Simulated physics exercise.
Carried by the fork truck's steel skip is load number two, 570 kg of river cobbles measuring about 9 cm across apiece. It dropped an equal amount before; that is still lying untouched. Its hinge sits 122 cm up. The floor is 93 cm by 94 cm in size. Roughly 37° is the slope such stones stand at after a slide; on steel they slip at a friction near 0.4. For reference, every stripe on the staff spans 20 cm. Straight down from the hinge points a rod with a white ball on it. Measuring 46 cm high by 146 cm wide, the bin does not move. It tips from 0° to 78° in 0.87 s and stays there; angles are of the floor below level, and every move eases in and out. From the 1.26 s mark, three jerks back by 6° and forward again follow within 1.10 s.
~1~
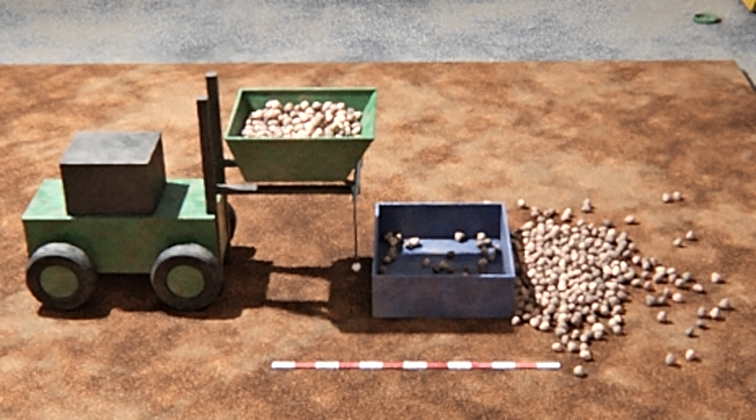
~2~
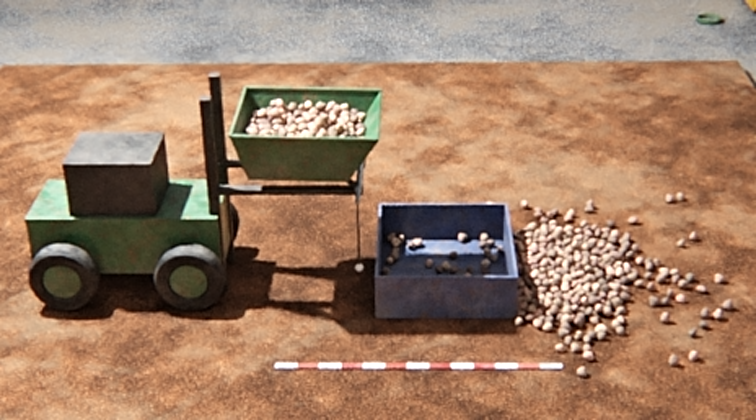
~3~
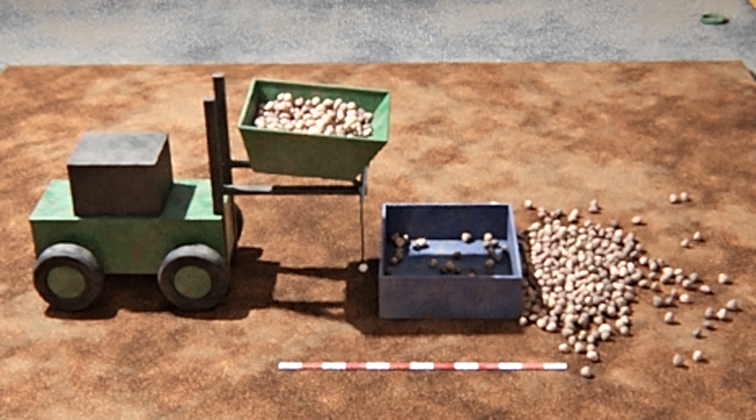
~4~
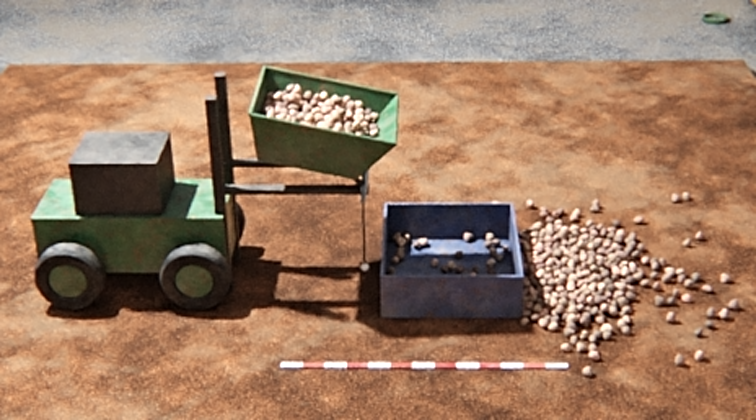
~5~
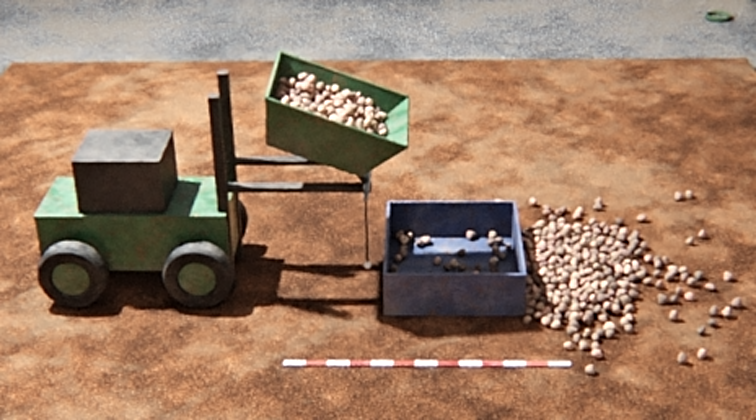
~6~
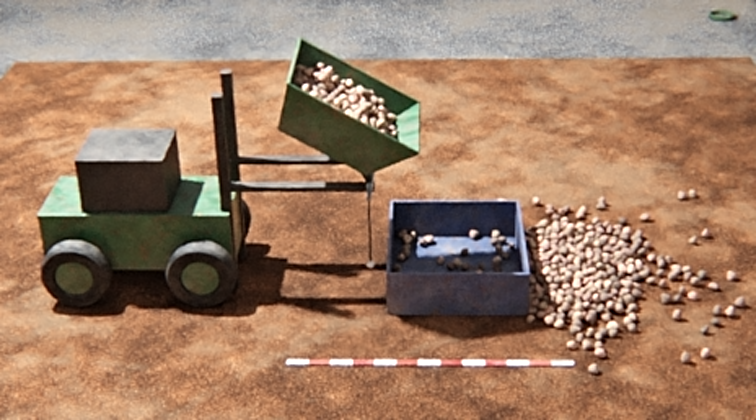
A green skip full of pale round stones, raised on a small fork truck at left, starts level, then begins tilting its right side downward. Its slope steadily steepens, and the stones stay inside above the blue bin, while the earlier heap lies unmoved on the brown ground to the bin's right.
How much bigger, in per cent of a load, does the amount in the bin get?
About 85 per cent bigger.
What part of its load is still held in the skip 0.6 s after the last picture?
It holds some 85 per cent.
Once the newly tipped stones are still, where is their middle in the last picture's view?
(489, 262).
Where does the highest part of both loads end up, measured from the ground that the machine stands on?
About 46 cm up from the ground the machine stands on.
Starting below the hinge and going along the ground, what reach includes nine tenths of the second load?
Distance ahead of it: About 170 cm.
Then, 0.3 s after the last picture the floor is at 66°; in per cent of one load, 100 in the skip, 7 in the bin, 92 beside or beyond the bin; the foremost stones are at (722, 260).
Then, 0.6 s after the last picture the floor is at 78°; in per cent of one load, 84 in the skip, 24 in the bin, 92 beside or beyond the bin; the foremost stones are at (722, 260).
Then, 2.4 s after the last picture the floor is at 78°; in per cent of one load, 0 in the skip, 93 in the bin, 107 beside or beyond the bin; the foremost stones are at (722, 256).
Then, 5.1 s after the last picture the floor is at 78°; in per cent of one load, 0 in the skip, 93 in the bin, 107 beside or beyond the bin; the foremost stones are at (722, 256). Net gain in the bin, 85.
